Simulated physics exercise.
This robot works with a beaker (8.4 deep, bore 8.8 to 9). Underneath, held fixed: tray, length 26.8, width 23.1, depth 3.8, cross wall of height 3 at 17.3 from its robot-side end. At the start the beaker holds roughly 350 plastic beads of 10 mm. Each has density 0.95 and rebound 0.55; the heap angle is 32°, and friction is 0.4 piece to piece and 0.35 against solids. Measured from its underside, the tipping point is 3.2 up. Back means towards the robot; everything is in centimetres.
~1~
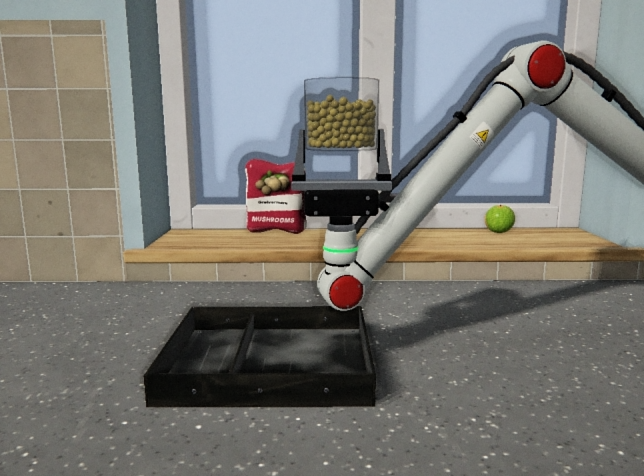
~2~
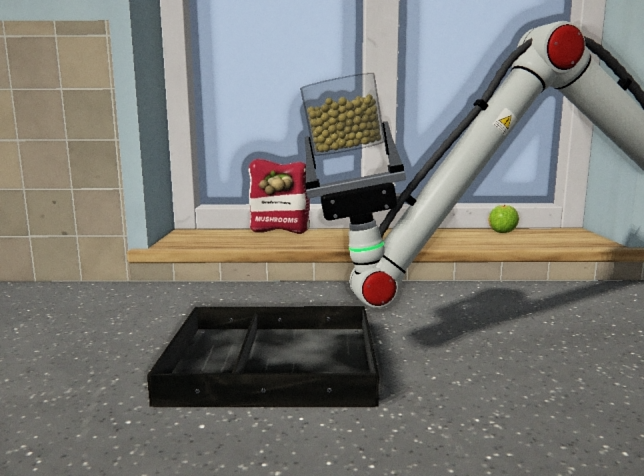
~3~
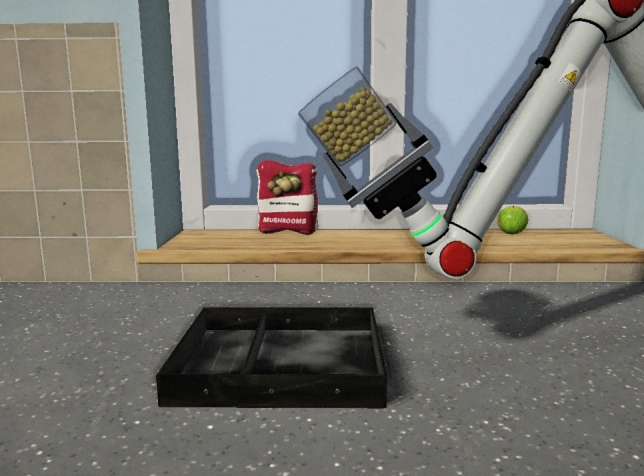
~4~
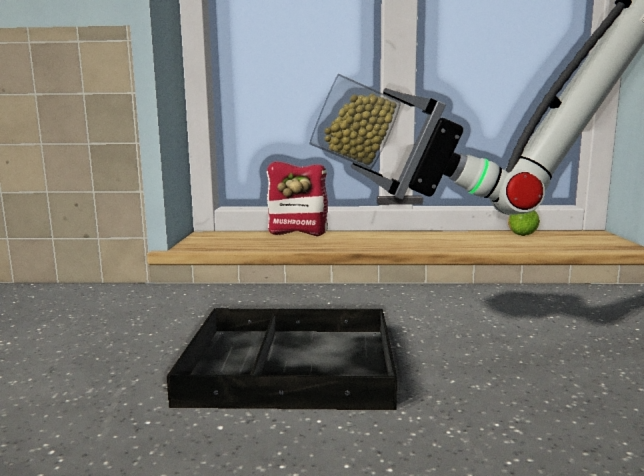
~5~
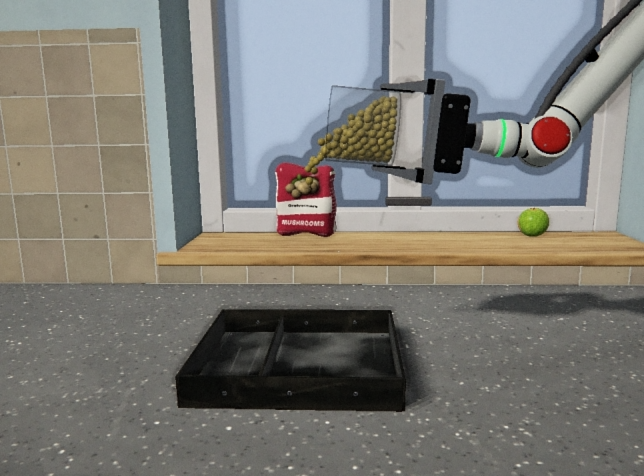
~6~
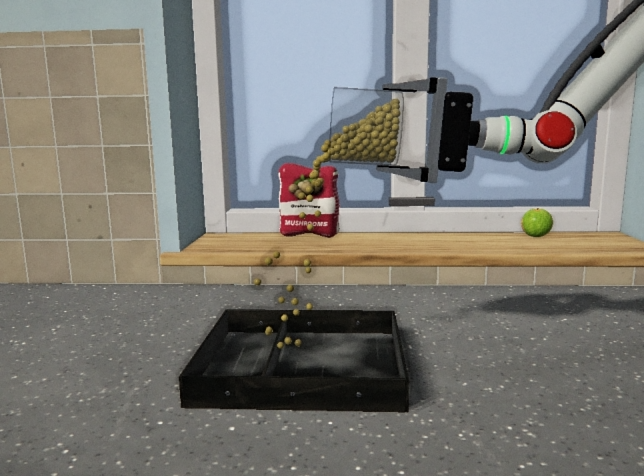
To begin with, a robot arm holds a clear beaker of greenish-brown beads upright above a black divided tray on a speckled counter. The arm tilts the beaker leftward until it lies nearly on its side, and beads slide to its mouth, pour out and drop into the tray.
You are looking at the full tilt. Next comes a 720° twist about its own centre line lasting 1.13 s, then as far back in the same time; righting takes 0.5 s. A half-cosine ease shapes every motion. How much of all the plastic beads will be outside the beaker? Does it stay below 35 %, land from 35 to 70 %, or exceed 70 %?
It exceeds 70 %.
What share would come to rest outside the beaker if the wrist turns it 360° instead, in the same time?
I'd put it at about 80 %.
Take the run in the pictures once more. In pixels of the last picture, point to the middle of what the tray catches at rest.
Near pixel (303, 365).
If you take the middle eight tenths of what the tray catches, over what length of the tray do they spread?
Around 22 cm.
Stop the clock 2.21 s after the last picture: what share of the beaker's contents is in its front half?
The answer works out at some 0 percent.
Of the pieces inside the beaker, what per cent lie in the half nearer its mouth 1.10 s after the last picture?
Mouth-half fraction: Approx. 35 %.
Then, 1.10 s after the last picture, tipped 86°, highest piece 35 above the table; 139 in the robot-side part, 112 in the beaker, 63 in the far-side part, 16 on the table or floor, 24 in flight or on a rim.
Then, 2.21 s after the last picture, tipped 86°, highest piece 34 above the table; 197 in the robot-side part, 69 in the far-side part, 59 in the beaker, 21 on the table or floor, 8 in flight or on a rim.
Then, 2.96 s after the last picture, upright, highest piece 35 above the table; 206 in the robot-side part, 71 in the far-side part, 56 in the beaker, 21 on the table or floor.
Then, 3.66 s after the last picture, upright, highest piece 34 above the table; 206 in the robot-side part, 71 in the far-side part, 56 in the beaker, 21 on the table or floor.
Final count, 206 in the robot-side part, 71 in the far-side part, 56 in the beaker, 21 on the table or floor. That is 84 % outside the beaker.
